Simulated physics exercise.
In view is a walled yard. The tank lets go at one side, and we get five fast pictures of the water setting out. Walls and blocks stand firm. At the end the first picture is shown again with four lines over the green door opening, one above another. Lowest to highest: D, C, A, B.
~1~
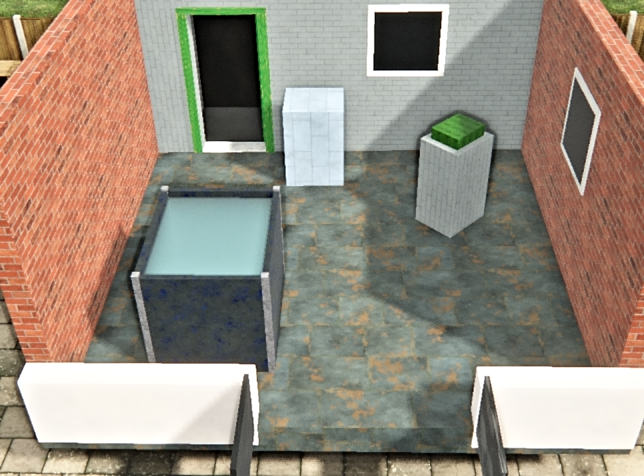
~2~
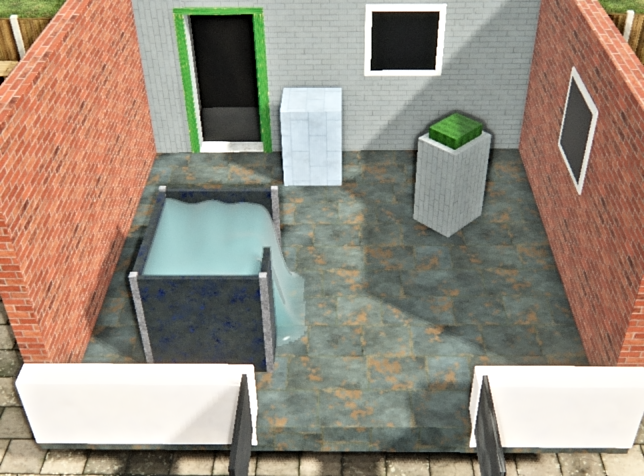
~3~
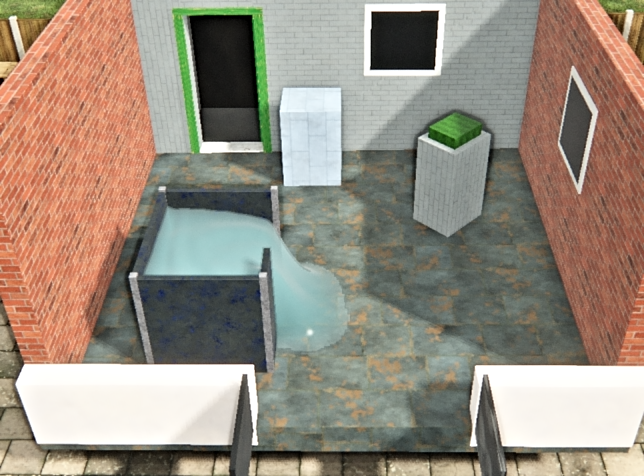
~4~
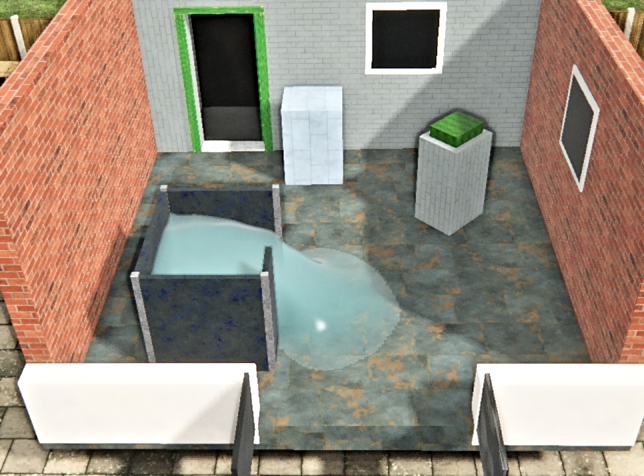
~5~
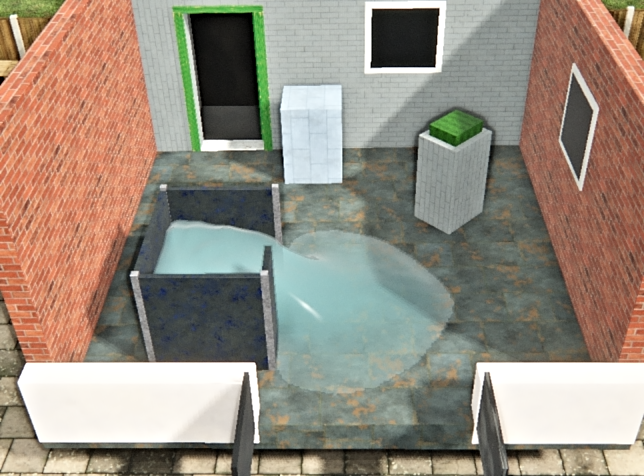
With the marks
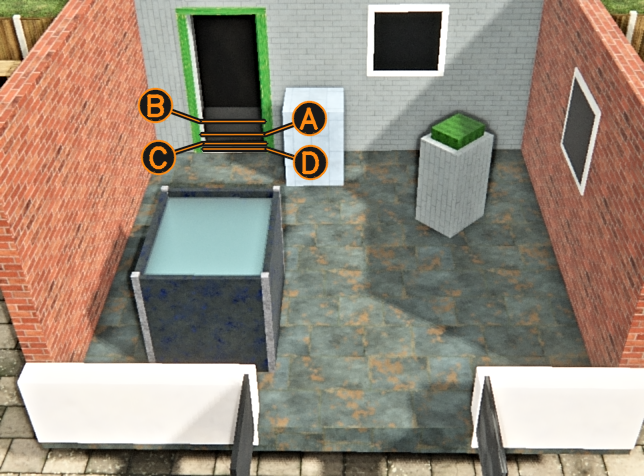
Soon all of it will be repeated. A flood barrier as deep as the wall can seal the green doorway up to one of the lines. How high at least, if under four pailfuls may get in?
Take D.
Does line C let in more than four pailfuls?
No.
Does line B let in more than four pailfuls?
No.
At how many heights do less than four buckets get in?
All four.
On the marked copy, A at (233, 134); B at (232, 121); C at (234, 143); D at (234, 148); from the bottom up D, C, A, B.
With A, nothing gets over.
With B, nothing gets over.
With C, nothing gets over.
With D, a splash gets over, under a bucket.
